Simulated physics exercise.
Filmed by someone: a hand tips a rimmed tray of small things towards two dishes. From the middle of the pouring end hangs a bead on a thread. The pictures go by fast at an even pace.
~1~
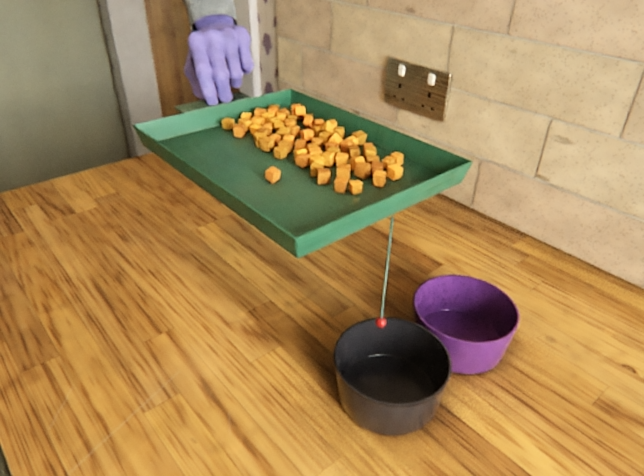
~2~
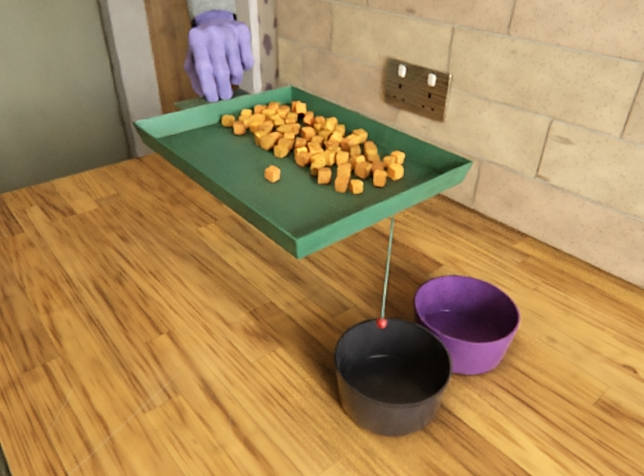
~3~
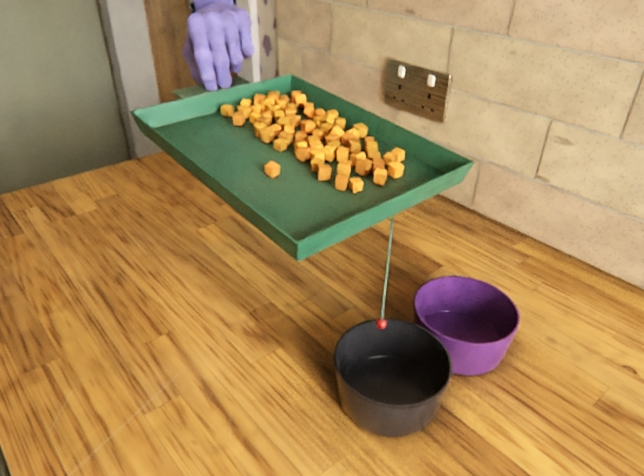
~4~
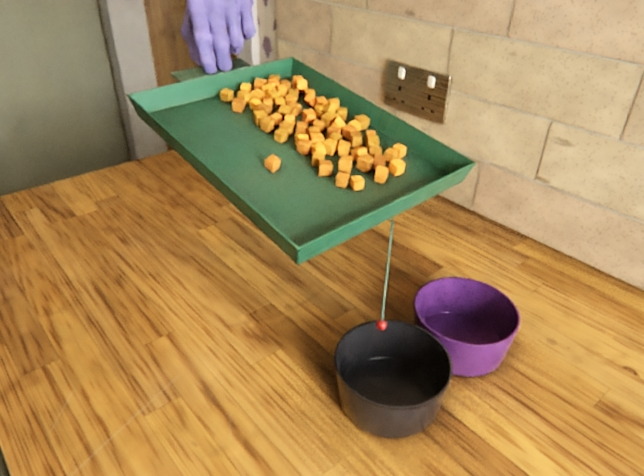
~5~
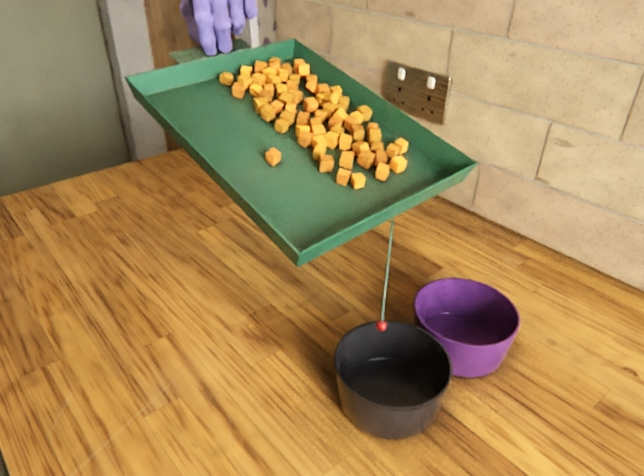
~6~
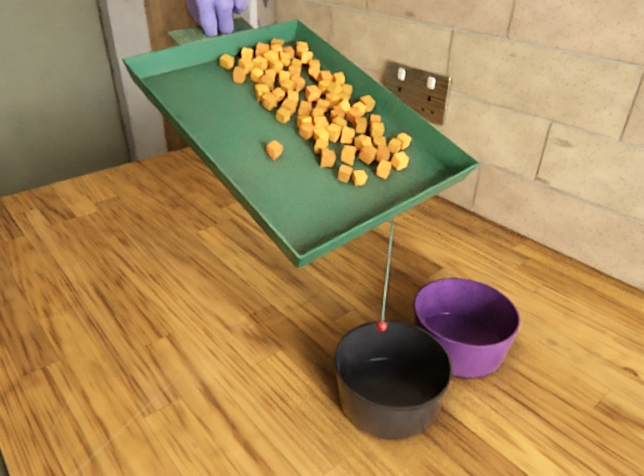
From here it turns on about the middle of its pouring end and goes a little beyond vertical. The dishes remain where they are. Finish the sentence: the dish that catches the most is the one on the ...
... left.
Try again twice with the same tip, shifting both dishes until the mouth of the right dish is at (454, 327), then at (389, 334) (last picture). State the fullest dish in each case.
One: The dish on the left. Two: The left-hand dish.
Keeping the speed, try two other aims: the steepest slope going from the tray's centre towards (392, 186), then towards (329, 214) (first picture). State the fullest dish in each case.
First case: The dish at right. Second case: The dish at left.
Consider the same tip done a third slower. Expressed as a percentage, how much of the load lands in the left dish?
Share: Around 30%.
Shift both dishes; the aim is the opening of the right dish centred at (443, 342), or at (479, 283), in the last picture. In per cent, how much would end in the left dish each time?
Close to 60 in a hundred first, close to 0 in a hundred second.
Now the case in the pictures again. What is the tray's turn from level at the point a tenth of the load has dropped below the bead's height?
That would be about 80 degrees from level.
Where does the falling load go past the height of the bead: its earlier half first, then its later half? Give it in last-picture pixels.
The opening part goes through (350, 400); what follows goes through (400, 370).
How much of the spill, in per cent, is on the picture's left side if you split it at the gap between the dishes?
Estimate: About 60 per cent.
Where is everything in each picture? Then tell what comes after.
Corners of the pouring end (297, 233) and (465, 161), level; middle of the load (317, 144), croutons; left dish (434, 408); right dish (506, 349); bead on its thread (381, 322), in the first frame.
Corners of the pouring end (298, 234) and (465, 161), level; middle of the load (317, 142), in the second frame.
Corners of the pouring end (299, 237) and (466, 161), tipped barely, lowest at the left corner; middle of the load (318, 136), in the third frame.
Corners of the pouring end (300, 242) and (468, 162), tipped a little, lowest at the left corner; middle of the load (319, 126), in the fourth frame.
Corners of the pouring end (301, 246) and (470, 162), tipped a little, lowest at the left corner; middle of the load (320, 117), in the fifth frame.
Corners of the pouring end (302, 250) and (472, 162), tipped clearly, lowest at the left corner; middle of the load (322, 107); left dish (435, 412); right dish (507, 352), in the sixth frame.
Just after the last frame, tray tipped steeply; almost all on the tray; just a few in the air.
A moment on, tray tipped past a quarter turn; roughly half on the tray; about a tenth in the left dish; roughly a third outside both; about a tenth in the air.
Further on, tray tipped past a quarter turn; roughly a third in the left dish; roughly two thirds outside both.
When it is over, tray tipped past a quarter turn; roughly a third in the left dish; not one in the right dish; roughly two thirds outside both.
